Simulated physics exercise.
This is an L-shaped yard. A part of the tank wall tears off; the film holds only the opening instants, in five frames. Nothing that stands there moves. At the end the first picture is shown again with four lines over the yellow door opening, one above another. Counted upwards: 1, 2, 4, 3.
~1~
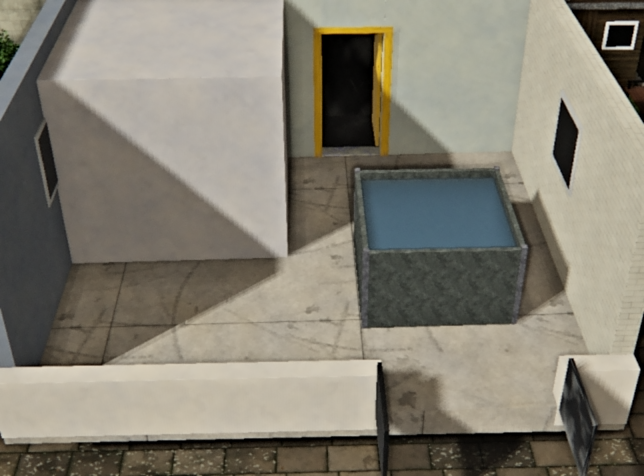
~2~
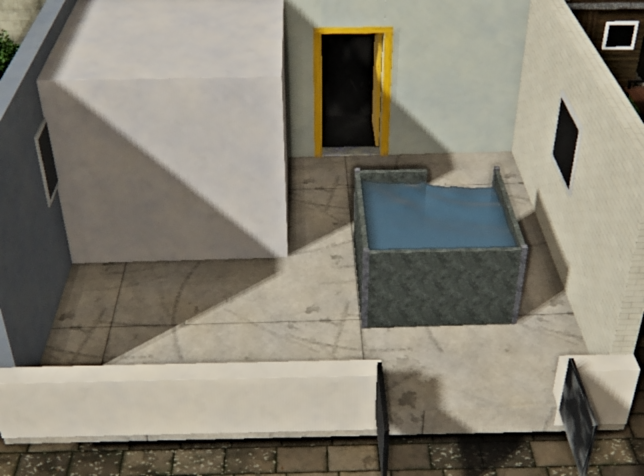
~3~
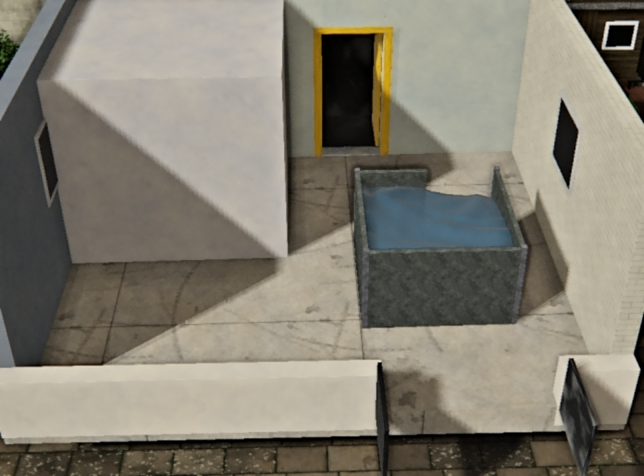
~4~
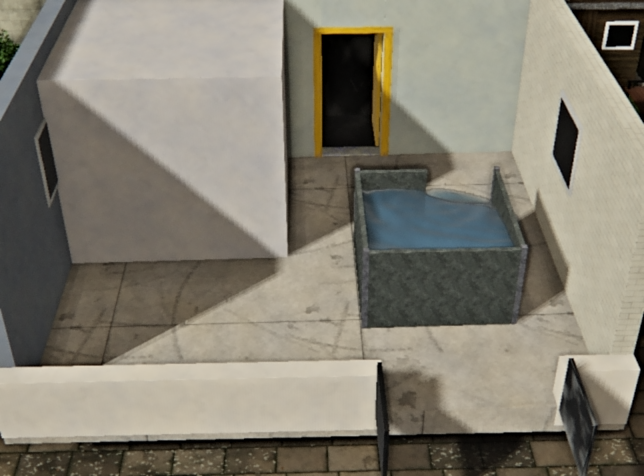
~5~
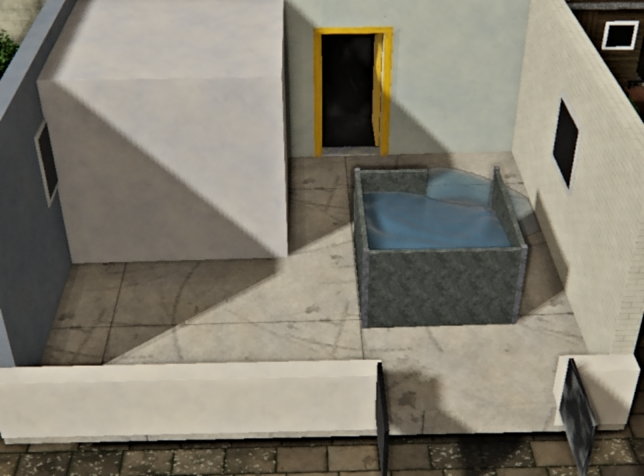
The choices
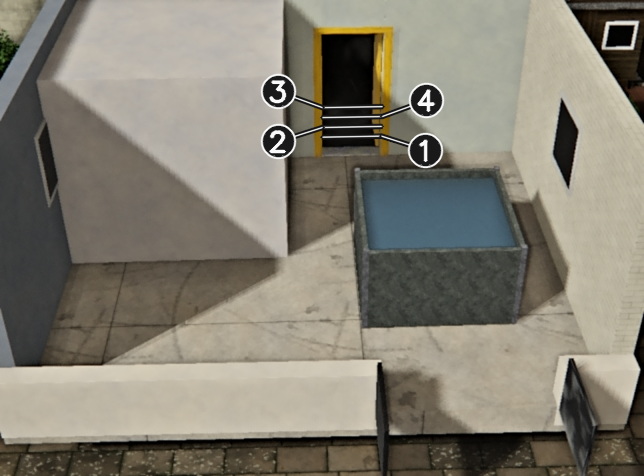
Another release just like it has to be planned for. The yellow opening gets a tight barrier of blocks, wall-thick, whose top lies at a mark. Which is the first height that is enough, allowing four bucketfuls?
That is line 1.
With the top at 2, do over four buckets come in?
No.
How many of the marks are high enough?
All four.
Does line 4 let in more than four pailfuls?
No.
In white, 1 at (352, 136); 2 at (352, 126); 3 at (352, 107); 4 at (352, 117); from the bottom up 1, 2, 4, 3.
If 1 is chosen, a splash gets over, under a bucket.
If 2 is chosen, nothing gets over.
If 3 is chosen, nothing gets over.
If 4 is chosen, nothing gets over.
